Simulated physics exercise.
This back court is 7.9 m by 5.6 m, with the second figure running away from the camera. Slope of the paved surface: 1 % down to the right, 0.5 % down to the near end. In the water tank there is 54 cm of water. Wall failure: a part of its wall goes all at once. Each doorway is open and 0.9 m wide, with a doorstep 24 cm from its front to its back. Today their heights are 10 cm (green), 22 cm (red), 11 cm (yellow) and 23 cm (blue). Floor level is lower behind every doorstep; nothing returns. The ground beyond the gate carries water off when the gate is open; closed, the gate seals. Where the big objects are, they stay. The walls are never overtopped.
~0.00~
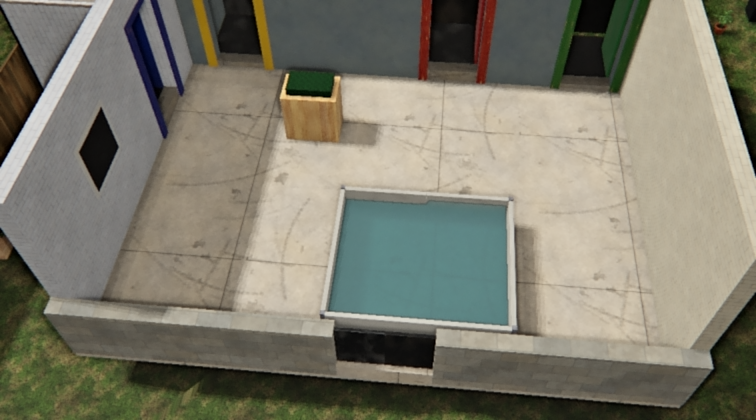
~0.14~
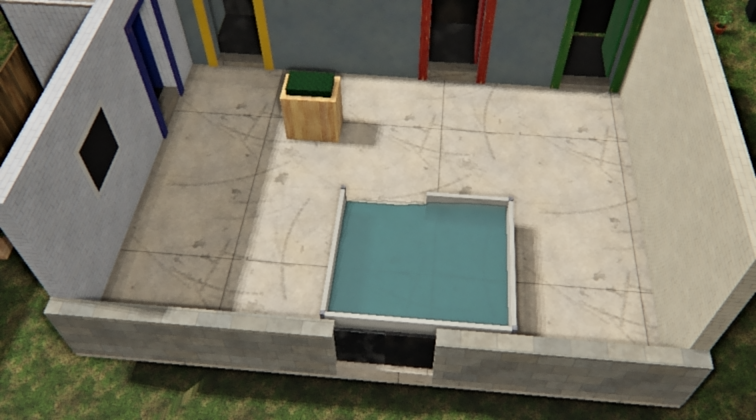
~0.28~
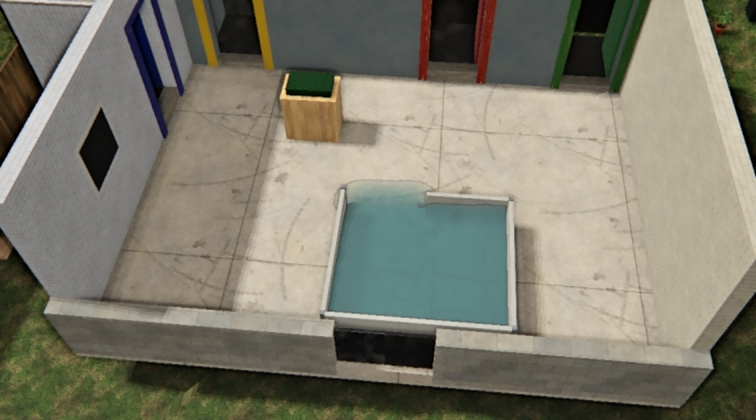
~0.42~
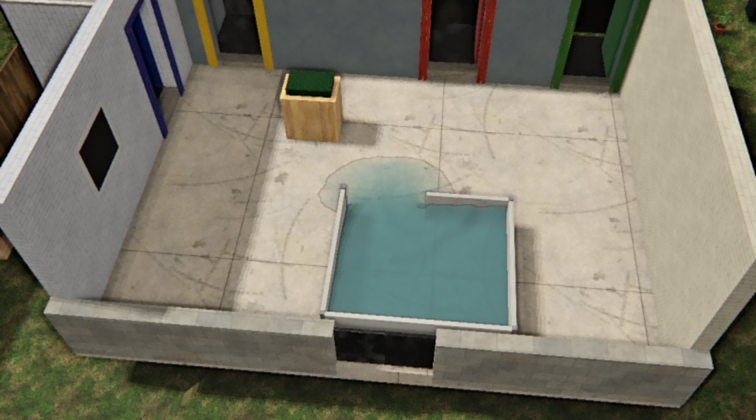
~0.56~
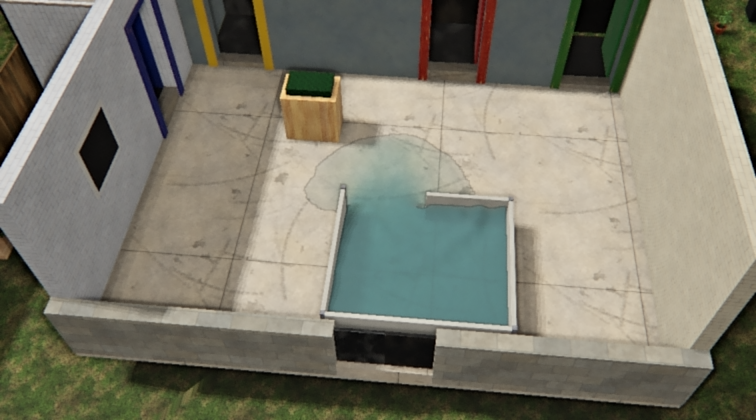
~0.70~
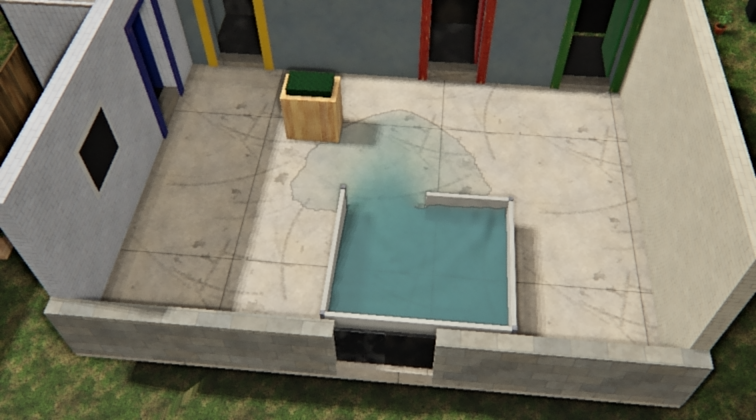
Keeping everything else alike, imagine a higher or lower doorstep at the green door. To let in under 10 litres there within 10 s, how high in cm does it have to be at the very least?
At least roughly 13.5 cm.
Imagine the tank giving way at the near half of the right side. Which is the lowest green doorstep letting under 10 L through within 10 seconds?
About 22 cm.
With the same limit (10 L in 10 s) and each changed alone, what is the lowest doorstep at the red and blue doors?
Some 17 cm for red, some 10.0 cm for blue.
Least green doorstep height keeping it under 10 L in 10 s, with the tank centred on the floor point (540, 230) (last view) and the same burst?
With that change, some 20 centimetres.
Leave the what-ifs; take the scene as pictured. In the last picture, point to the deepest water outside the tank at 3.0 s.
Around (365, 75).
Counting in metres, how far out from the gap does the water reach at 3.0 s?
Roughly 5.0 m.
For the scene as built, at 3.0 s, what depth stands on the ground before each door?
Centimetres: Green = 6, red = 19, yellow = 4, blue = 9.
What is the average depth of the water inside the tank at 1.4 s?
Averaged depth comes out at about 41 cm.
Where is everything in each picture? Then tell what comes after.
Still water, 54 cm deep, in the water tank at (422, 256); the green door at (597, 45) is dry, in the first frame.
Water pours out on the far side and has run 0.2 m, to a hidden place; about 5 cm deep outside, 54 cm at the back, in the second frame.
The gap is on the far side, the front 0.7 m out at (384, 184); the back of the water tank holds 54 cm, in the third frame.
The gap is on the far side, the front 1.2 m out at (402, 160); the back of the water tank holds 54 cm, in the fourth frame.
The gap is on the far side, the front 1.7 m out at (390, 138); the back of the water tank holds 54 cm, in the fifth frame.
The gap is on the far side, the front 2.3 m out at (396, 114); the back of the water tank holds 53 cm; the green door at (597, 45), 4.6 m from the gap, is still 2.8 m from the nearest water, in the sixth frame.
After 1.4 s water covers 25 % of the floor, deepest (30 cm) near (367, 206); it has not reached the green door.
After 3.0 s water covers 45 % of the floor, deepest (26 cm) near (365, 75); 6 cm at the green door, 0 litres in over its 10 cm doorstep.
After 10.0 s water covers 95 % of the floor, deepest (18 cm) near (386, 354); 10 cm at the green door, 32 litres in over its 10 cm doorstep.
At the green door as built, the water arrived by 2.4 s and peaked near 13 cm at 5.4 s.
Run again over the same 10 s with other heights there, 17 litres in over 12 cm, 2 litres over 16 cm. The limit of 10 litres is kept from about 13.5 cm up.
